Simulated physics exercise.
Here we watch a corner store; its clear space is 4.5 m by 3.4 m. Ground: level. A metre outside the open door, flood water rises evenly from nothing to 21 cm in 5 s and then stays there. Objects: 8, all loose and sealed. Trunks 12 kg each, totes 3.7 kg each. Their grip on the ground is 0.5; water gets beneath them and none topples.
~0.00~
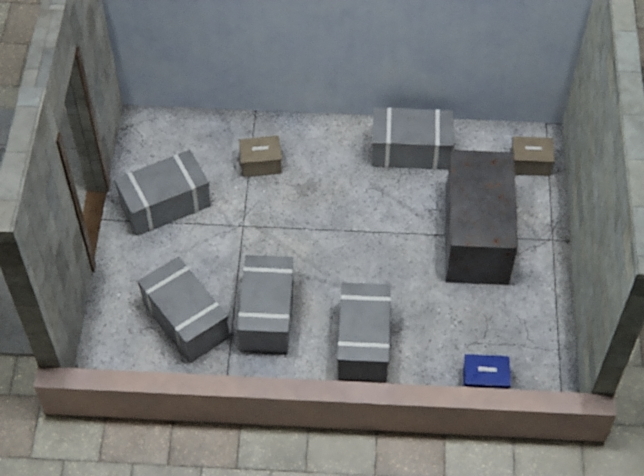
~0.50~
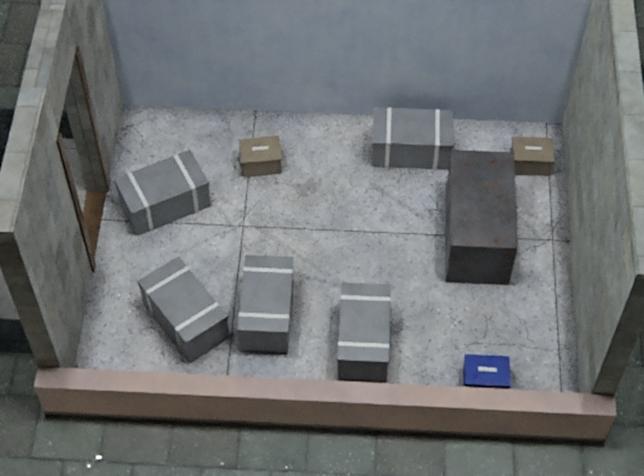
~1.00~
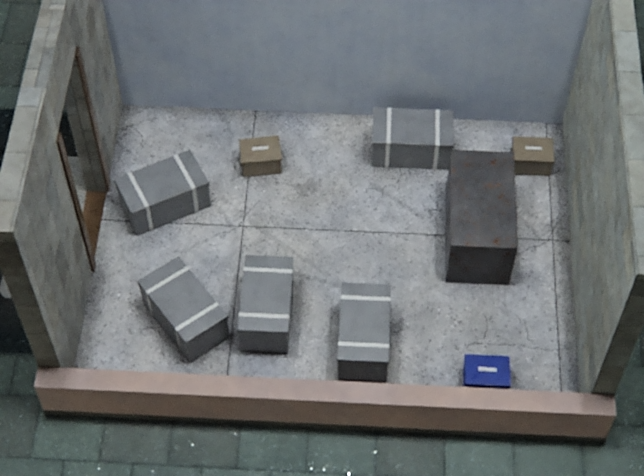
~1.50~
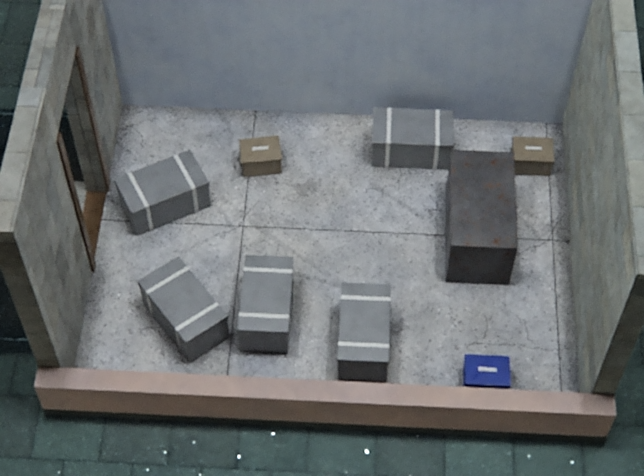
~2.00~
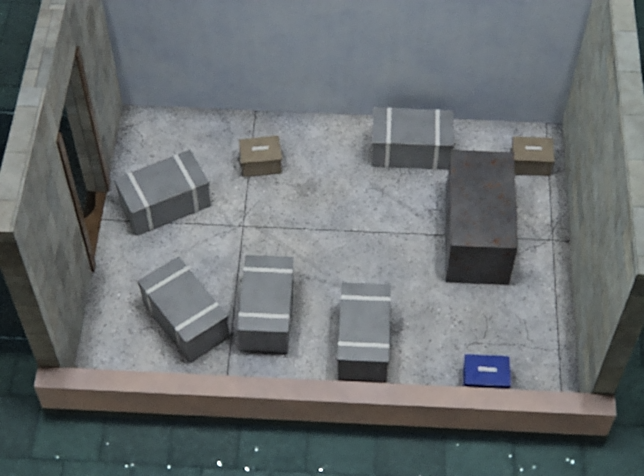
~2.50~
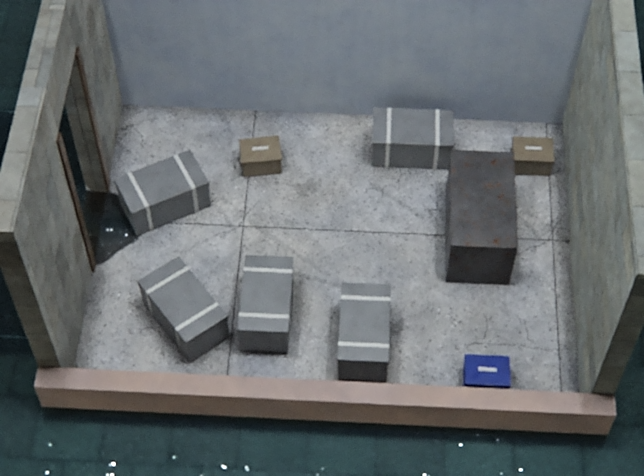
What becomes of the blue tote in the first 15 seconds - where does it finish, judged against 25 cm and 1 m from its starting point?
The blue tote finishes between 25 cm and 1 m off.
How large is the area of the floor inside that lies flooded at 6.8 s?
Flooded: Near 11.0 m2.
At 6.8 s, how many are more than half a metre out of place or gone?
Count then: 2.
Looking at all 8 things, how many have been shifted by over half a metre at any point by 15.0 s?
That comes to 8.
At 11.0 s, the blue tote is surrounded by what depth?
About 10 cm.
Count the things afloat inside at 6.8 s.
At that moment 2.
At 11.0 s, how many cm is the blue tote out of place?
I'd put it at around 60 cm.
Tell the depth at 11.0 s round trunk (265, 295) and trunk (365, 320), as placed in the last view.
I'd estimate 10 cm for the first and 10 cm for the second.
After 3.5 s the blue tote is near (487, 370), 0.0 m from its start, aground; 0 afloat.
After 6.8 s the blue tote is near (487, 370), 0.0 m from its start, aground; 2 afloat.
After 11.0 s the blue tote is near (562, 380), 0.6 m from its start, afloat; 8 afloat.
After 15.0 s the blue tote is near (545, 336), 0.6 m from its start, afloat; 8 afloat.
